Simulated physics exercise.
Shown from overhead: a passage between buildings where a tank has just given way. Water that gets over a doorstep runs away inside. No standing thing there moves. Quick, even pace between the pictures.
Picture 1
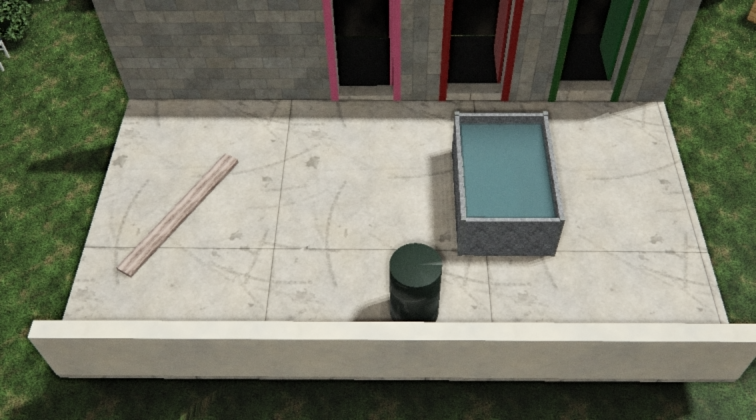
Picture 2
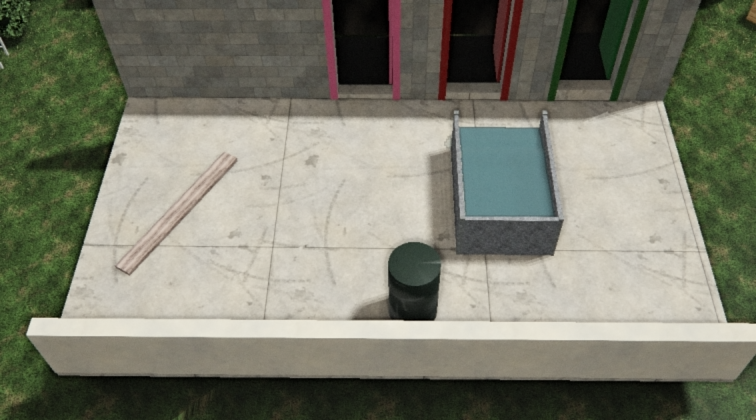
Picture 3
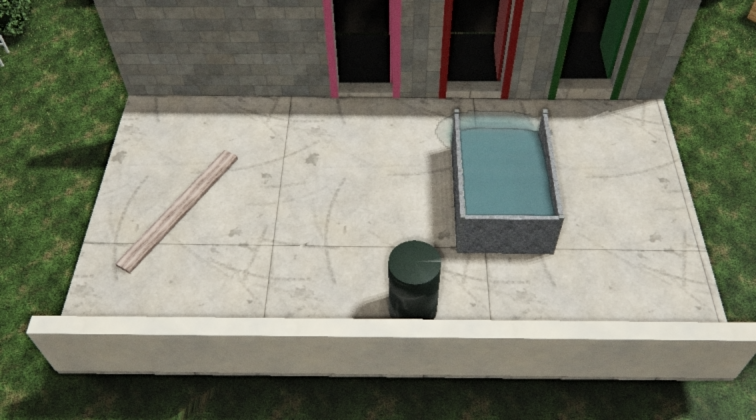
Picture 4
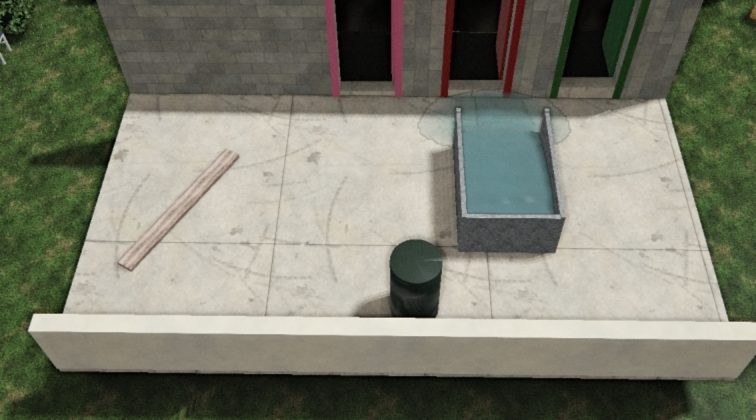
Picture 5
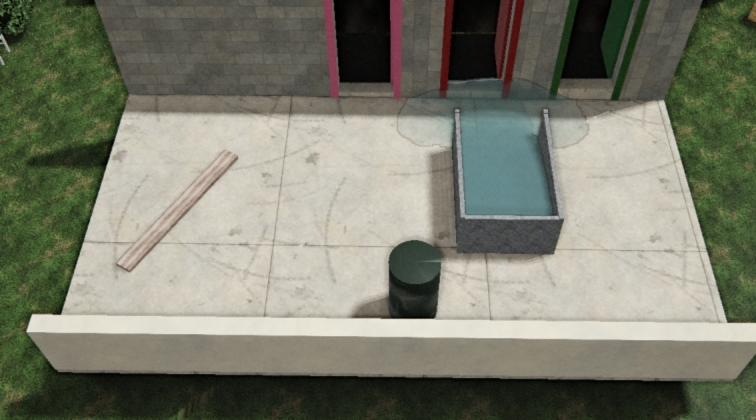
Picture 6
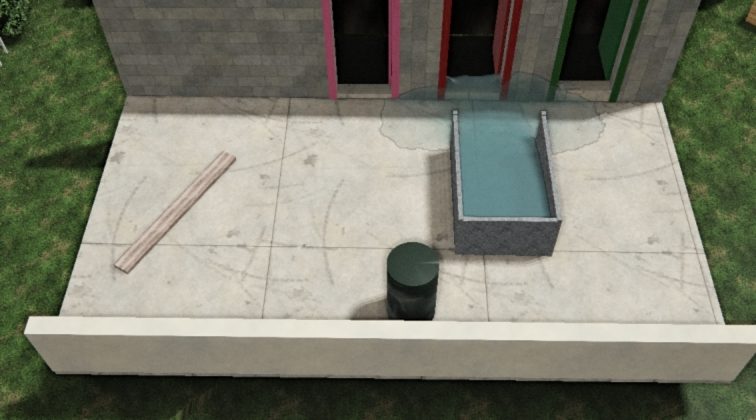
A grey-walled tank of blue-green water stands right of centre on a pale paved passage between buildings, seen from overhead. Pink, red and green doorways line the grey wall behind it, with a pinkish plank at left, a dark green cylinder near the middle and a cream wall along the front. The tank's far side opens, and a thin sheet of water fans out towards the doorways and sideways.
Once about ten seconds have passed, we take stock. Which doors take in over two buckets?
Door by door: The green door does not, the red door does, the pink door does not.
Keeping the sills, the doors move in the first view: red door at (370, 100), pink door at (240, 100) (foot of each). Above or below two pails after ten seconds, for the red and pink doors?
In short: Red stays within it; pink stays within it.
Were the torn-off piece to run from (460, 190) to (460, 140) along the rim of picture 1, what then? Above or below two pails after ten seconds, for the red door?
Door by door: Red door doesn't reach it.
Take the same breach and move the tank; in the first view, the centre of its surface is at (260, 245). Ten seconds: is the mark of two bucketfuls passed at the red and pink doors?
One by one: Red is under, pink floods.
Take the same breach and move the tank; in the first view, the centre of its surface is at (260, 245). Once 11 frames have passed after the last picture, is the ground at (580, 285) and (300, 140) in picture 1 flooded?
In the order asked: Unreached, then waterlogged.
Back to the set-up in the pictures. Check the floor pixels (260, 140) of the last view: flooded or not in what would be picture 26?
By then I'd expect it to be inundated.
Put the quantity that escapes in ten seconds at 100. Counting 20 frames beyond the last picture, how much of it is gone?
About 60 per cent.
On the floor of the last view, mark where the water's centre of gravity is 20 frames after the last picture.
It's close to (440, 151).
A moment on, water covers 15 % of the floor; the green door wet at the sill, nothing in, the red door far over two buckets in, the pink door wet at the sill, nothing in.
Next, water covers 25 % of the floor; the green door wet at the sill, nothing in, the red door far over two buckets in, the pink door wet at the sill, nothing in.
Then, water covers 40 % of the floor; the green door wet at the sill, nothing in, the red door far over two buckets in, the pink door wet at the sill, nothing in.
Later, water covers 45 % of the floor; the green door wet at the sill, nothing in, the red door far over two buckets in, the pink door wet at the sill, nothing in.
In the end, water covers 45 % of the floor; the green door wet at the sill, nothing in, the red door far over two buckets in, the pink door wet at the sill, nothing in.
